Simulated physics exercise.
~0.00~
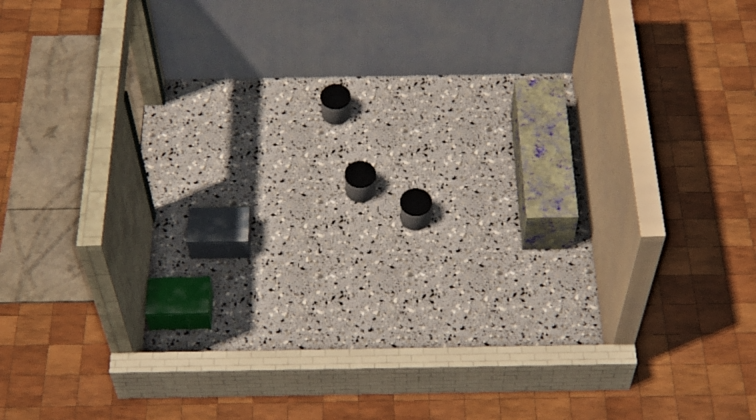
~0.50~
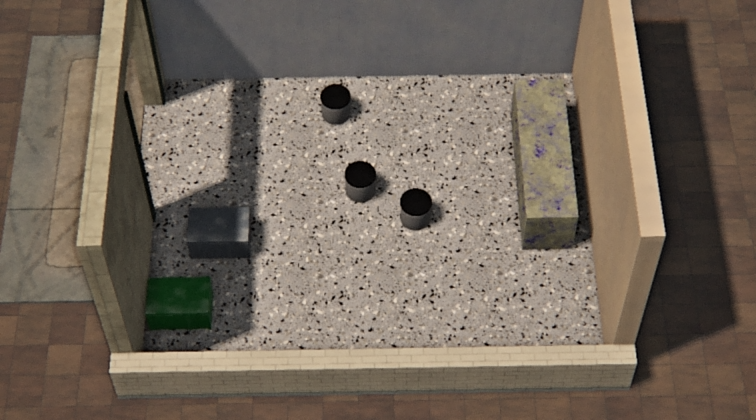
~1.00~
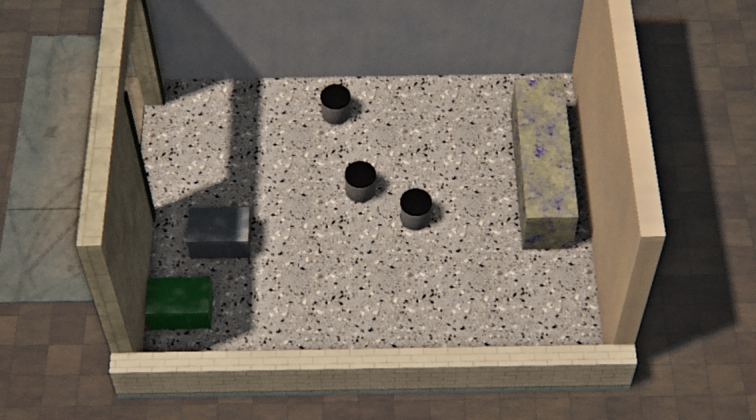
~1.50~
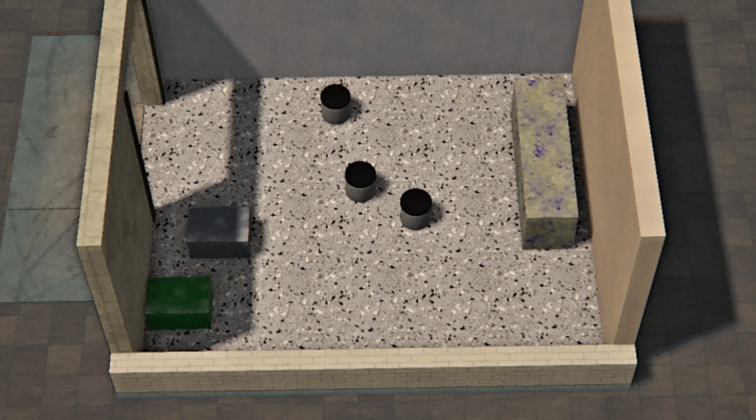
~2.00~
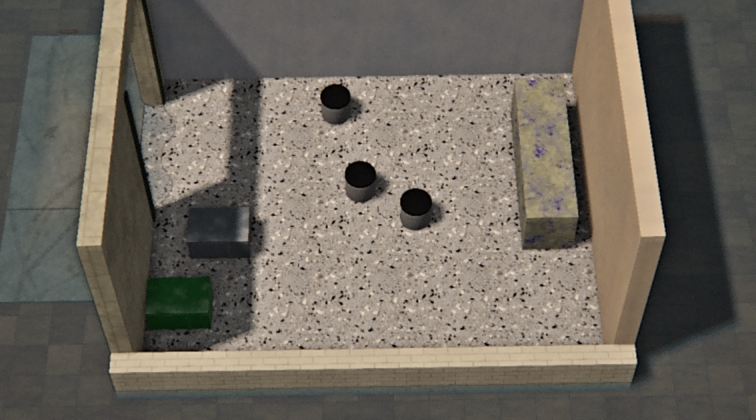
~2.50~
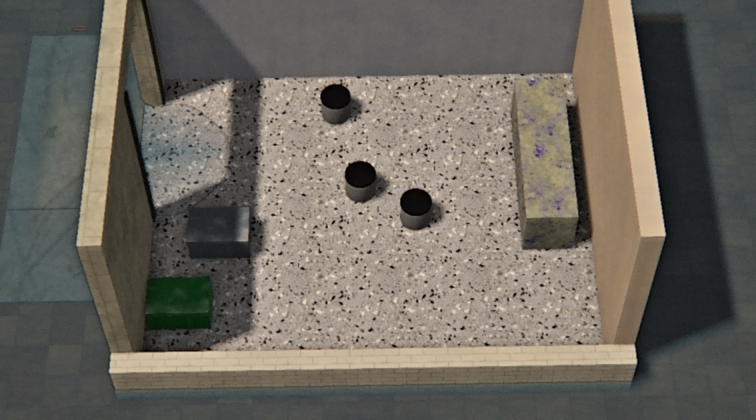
Water darkens the ground outside a small shop, then spreads in at the left side.
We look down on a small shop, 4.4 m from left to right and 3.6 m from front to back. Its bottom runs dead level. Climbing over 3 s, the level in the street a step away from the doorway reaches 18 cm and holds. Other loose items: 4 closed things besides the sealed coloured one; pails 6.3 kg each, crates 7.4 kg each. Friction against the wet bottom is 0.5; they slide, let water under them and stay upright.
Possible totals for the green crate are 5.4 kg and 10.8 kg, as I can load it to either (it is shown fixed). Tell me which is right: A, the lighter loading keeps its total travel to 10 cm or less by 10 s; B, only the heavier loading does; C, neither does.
Statement A is right.
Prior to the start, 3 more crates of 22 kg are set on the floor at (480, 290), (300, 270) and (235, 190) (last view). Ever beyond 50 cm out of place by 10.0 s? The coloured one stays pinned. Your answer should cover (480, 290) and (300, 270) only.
In that order: Within it, within it.
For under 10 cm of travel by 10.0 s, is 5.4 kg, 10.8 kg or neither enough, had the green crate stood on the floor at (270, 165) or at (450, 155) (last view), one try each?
For the first start neither one suffices; for the second neither one suffices.
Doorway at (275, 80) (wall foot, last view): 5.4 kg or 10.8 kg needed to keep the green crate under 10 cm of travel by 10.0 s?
That way, neither mass suffices.
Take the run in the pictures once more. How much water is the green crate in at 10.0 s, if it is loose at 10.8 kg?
About 1 cm.
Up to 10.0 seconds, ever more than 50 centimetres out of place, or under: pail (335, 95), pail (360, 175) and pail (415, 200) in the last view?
First exceeds it, then exceeds it, then exceeds it.
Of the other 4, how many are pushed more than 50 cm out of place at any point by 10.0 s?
Result: 3.
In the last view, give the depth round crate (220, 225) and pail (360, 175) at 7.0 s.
Close to 2 and 7 centimetres.
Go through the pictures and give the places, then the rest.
In the first frame, the green crate at (178, 295) rests on the ground; water covers 0.0 m2; 0 of 5 have shifted.
In the second frame, the green crate at (178, 295), on the bottom; 0.0 m2 under water; 0 of 5 have shifted.
In the third frame, the green crate at (178, 295), on the bottom; 0.0 m2 under water; 0 of 5 have shifted.
In the fourth frame, the green crate at (178, 295), on the bottom; water covers 0.0 m2; 0 of 5 have shifted.
In the fifth frame, the green crate at (178, 295), on the bottom; water covers 0.1 m2; 0 of 5 have shifted.
In the sixth frame, the green crate at (178, 295) rests on the ground; water covers 0.8 m2; 0 of 5 have shifted.
After 3.5 s the green crate would be 0 cm from its start with 5.4 kg and 0 cm from its start with 10.8 kg; 0 cm of water round it then.
After 4.5 s the green crate would be 0 cm from its start with 5.4 kg and 0 cm from its start with 10.8 kg; 0 cm of water round it then.
After 7.0 s the green crate would be 0 cm from its start with 5.4 kg and 0 cm from its start with 10.8 kg; 0 cm of water round it then.
After 10.0 s the green crate would be 0 cm from its start with 5.4 kg and 0 cm from its start with 10.8 kg; 1 cm of water round it then.
